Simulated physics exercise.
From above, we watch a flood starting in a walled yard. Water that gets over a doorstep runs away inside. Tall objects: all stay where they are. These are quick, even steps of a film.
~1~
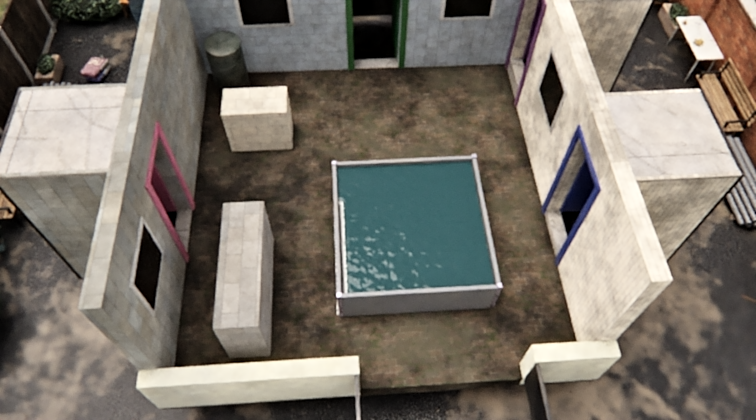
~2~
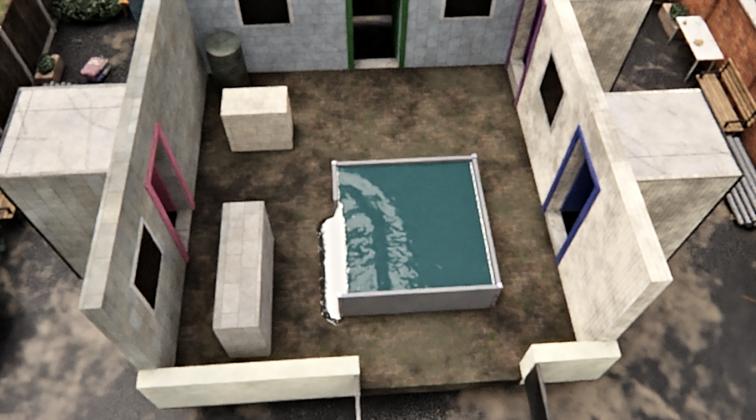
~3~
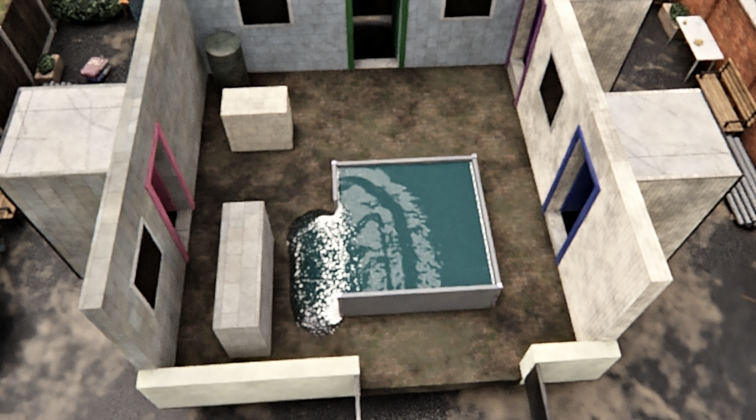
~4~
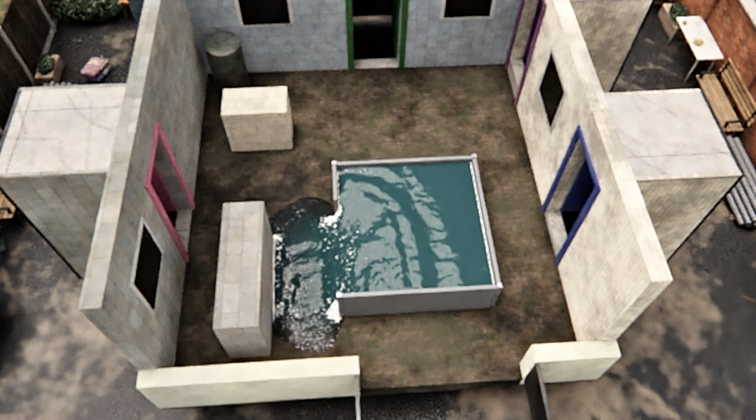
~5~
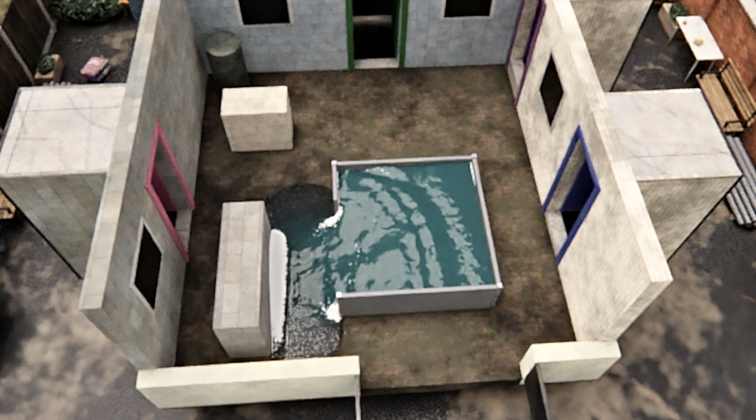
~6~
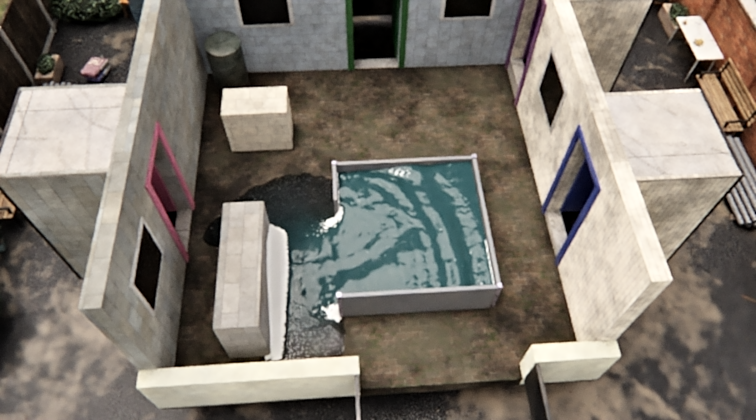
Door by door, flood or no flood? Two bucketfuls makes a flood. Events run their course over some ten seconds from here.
At the end, purple door: Within two buckets, pink door: Exceeds two buckets, green door: Exceeds two buckets, blue door: Within two buckets.
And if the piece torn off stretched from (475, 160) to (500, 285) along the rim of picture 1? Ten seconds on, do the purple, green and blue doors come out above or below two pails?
Purple door: Below the limit; green door: Above the limit; blue door: Above the limit.
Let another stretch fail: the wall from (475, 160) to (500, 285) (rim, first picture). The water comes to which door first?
It's the blue one.
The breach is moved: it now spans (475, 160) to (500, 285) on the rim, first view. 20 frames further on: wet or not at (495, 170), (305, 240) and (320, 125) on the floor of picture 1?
In turn: Inundated, then untouched, then untouched.
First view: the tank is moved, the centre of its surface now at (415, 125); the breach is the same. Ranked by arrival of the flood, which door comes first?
That's the pink-painted one.
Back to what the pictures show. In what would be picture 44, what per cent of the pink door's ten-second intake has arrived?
That share would be near 70 %.
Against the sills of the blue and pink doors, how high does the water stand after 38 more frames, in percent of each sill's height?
The first sits near 40 in a hundred and the second near 190 in a hundred.
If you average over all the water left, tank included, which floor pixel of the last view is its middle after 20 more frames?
Close to pixel (343, 244).
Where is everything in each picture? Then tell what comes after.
The first frame shows the water tank at (411, 224) is whole and still.
In the second frame, the front is at (334, 317), out from the gap at (341, 260).
In the third frame, the front is at (314, 329), out from the gap at (341, 261).
In the fourth frame, water pours out at (341, 261) and has run to (275, 327).
In the fifth frame, water pours out at (341, 261) and has run to a hidden place.
In the sixth frame, water pours out at (341, 261) and has run to (213, 230).
A moment on, water covers 20 % of the floor; the purple door not reached, the pink door under two buckets in, the green door not reached, the blue door not reached.
Next, water covers 40 % of the floor; the purple door not reached, the pink door under two buckets in, the green door not reached, the blue door not reached.
Then, water covers 65 % of the floor; the purple door not reached, the pink door over two buckets in, the green door wet at the sill, nothing in, the blue door wet at the sill, nothing in.
Later, water covers 100 % of the floor; the purple door wet at the sill, nothing in, the pink door over two buckets in, the green door over two buckets in, the blue door wet at the sill, nothing in.
In the end, water covers 95 % of the floor; the purple door wet at the sill, nothing in, the pink door far over two buckets in, the green door over two buckets in, the blue door wet at the sill, nothing in.
